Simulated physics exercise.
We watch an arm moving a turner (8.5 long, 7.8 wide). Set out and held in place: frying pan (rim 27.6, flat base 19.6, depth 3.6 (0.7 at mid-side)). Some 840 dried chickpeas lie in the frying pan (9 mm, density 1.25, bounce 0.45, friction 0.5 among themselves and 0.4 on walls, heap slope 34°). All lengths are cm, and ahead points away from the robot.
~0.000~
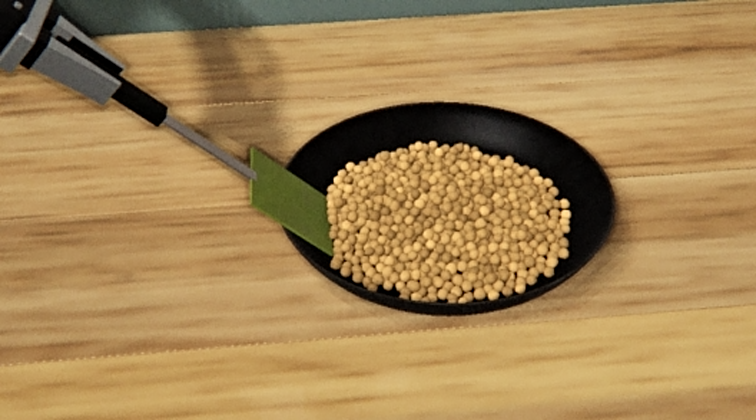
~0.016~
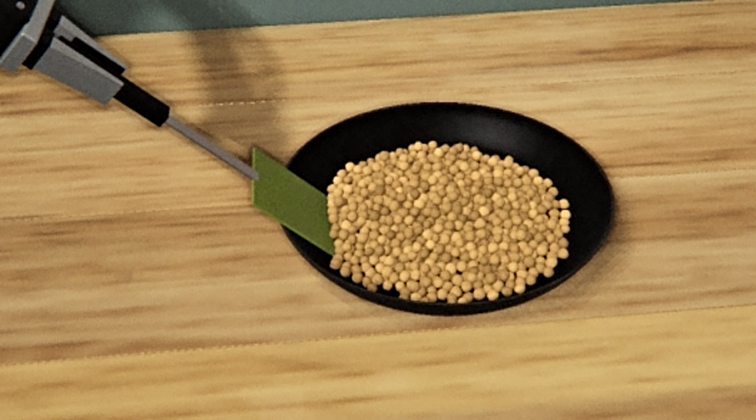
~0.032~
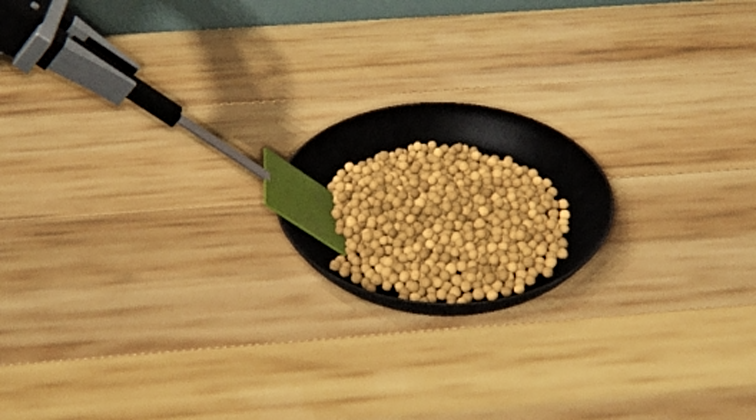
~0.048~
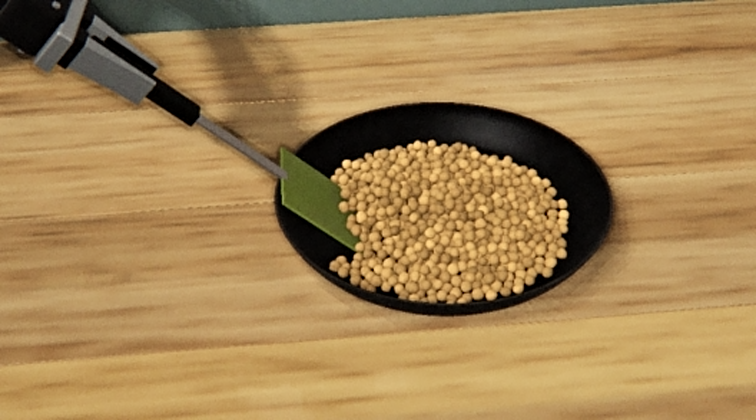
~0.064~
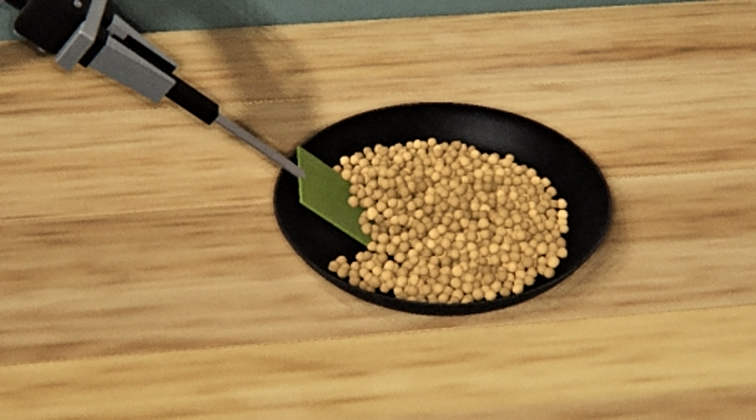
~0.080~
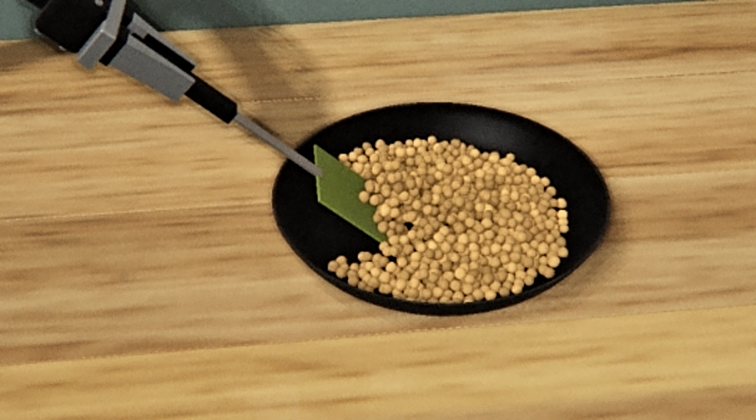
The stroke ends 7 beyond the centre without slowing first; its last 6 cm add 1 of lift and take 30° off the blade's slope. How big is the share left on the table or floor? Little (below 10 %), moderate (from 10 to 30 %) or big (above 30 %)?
Answer: Little; below 10 % of the dried chickpeas finish on the table or floor.
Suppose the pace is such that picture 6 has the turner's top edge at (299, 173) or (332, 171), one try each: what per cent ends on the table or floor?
Some 0 and 0 per cent.
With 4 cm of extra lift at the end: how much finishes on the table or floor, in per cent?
About 10 per cent.
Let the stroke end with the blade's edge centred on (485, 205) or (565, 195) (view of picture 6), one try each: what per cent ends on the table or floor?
About 0 and 15 per cent.
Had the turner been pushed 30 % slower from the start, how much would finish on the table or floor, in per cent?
In that case some 0 per cent.
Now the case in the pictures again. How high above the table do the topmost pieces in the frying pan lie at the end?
Some 4.5 cm.
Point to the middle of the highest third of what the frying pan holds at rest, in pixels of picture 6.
Around (545, 191).
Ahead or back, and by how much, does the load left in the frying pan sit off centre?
Some 4.5 cm ahead.
After 0.12 s, sloping 44°, highest piece 5 above the table; 838 in the frying pan.
After 0.16 s, sloping 33°, highest piece 5 above the table; 838 in the frying pan.
After 0.38 s, sloping 14°, highest piece 4 above the table; 837 in the frying pan, 1 on the table or floor.
After 1.43 s, sloping 14°, highest piece 4 above the table; 835 in the frying pan, 3 on the table or floor.
In the end, 835 in the frying pan, 3 on the table or floor. That is 0 % on the table or floor.
